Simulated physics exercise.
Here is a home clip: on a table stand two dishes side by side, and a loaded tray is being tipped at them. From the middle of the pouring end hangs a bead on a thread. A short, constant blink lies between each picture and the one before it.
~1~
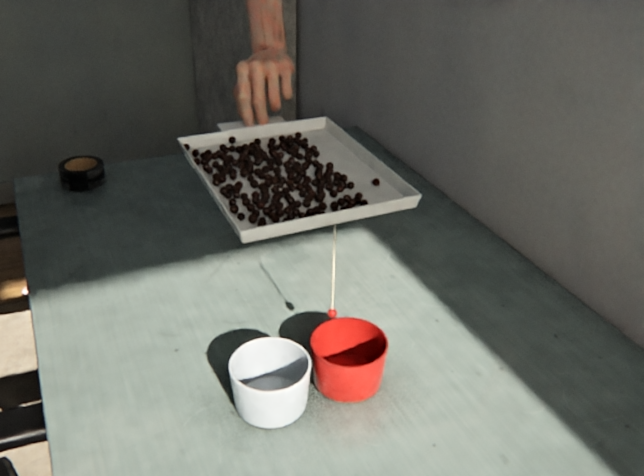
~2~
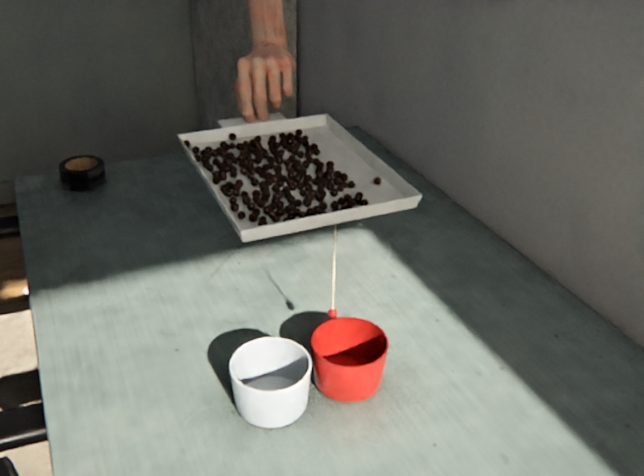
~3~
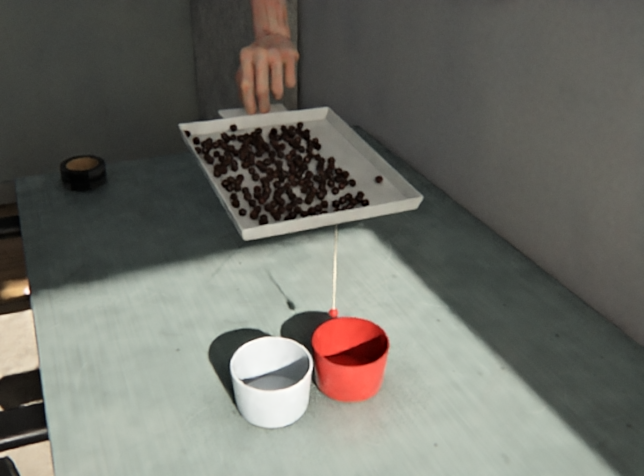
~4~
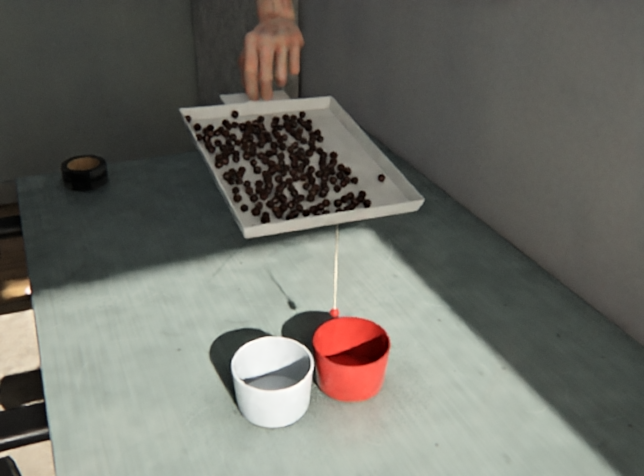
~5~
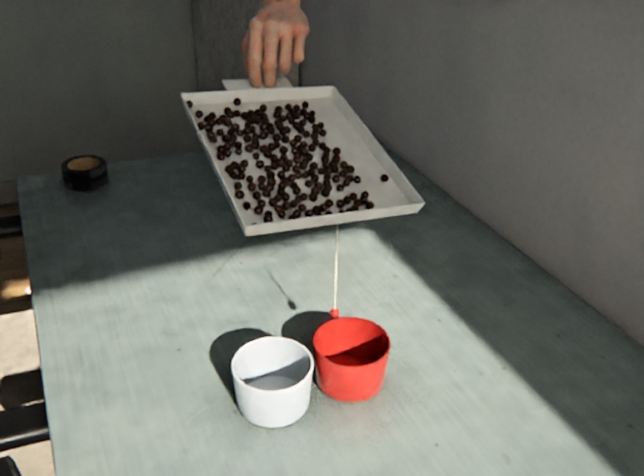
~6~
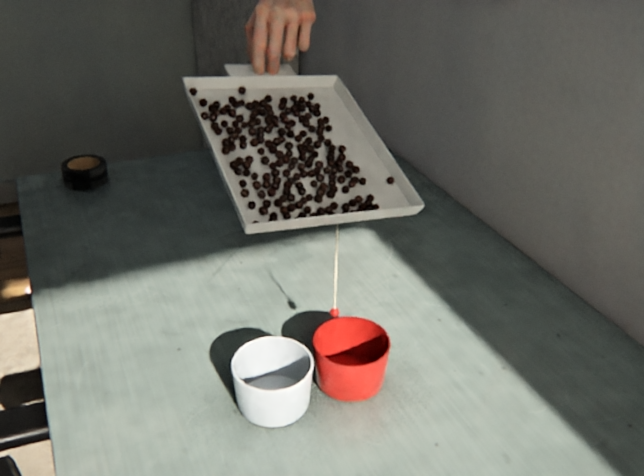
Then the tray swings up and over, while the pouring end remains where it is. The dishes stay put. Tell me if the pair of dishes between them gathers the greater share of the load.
The dishes will catch only a minority of the load.
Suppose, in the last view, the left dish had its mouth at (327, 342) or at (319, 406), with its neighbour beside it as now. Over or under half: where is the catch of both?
Try 1: The greater share; try 2: A lesser share.
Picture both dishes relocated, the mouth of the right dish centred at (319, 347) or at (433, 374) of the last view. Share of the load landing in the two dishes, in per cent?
It works out to 10 percent and then 0 percent.
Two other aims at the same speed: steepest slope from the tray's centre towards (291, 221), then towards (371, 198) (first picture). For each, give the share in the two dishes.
Lab note: Case 1 near 80 %, case 2 near 0 %.
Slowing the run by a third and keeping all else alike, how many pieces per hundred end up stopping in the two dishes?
Result: About 20 per cent.
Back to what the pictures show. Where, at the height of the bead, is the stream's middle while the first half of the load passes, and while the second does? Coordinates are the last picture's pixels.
I'd place the first part at (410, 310) and the rest at (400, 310).
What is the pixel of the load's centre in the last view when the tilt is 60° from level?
Check around (373, 207) in the last picture.
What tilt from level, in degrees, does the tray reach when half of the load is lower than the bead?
Close to 95° of tilt at that moment.
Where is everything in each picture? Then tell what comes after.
The first picture shows corners of the pouring end (243, 229) and (417, 194), level; middle of the load (278, 176), chocolate balls; left dish (285, 406); right dish (366, 381); bead on its thread (332, 313).
The second picture shows corners of the pouring end (243, 228) and (417, 194), level; middle of the load (278, 175).
The third picture shows corners of the pouring end (245, 227) and (419, 196), tipped barely, lowest at the right corner; middle of the load (279, 170).
The fourth picture shows corners of the pouring end (247, 225) and (420, 198), tipped a little, lowest at the right corner; middle of the load (281, 163).
The fifth picture shows corners of the pouring end (248, 224) and (420, 201), tipped a little, lowest at the right corner; middle of the load (284, 157).
The sixth picture shows corners of the pouring end (249, 222) and (421, 203), tipped clearly, lowest at the right corner; middle of the load (289, 154), almost all on the move; left dish (287, 405); right dish (368, 380).
Just after the last frame, tray tipped steeply; the larger part on the tray; about a tenth outside both; about a tenth in the air.
A moment on, tray tipped right over; roughly a quarter on the tray; about a tenth in the right dish; roughly a third outside both; roughly a quarter in the air.
Further on, tray tipped past a quarter turn; roughly a quarter in the right dish; the larger part outside both.
When it is over, tray tipped past a quarter turn; not one in the left dish; roughly a quarter in the right dish; the larger part outside both.
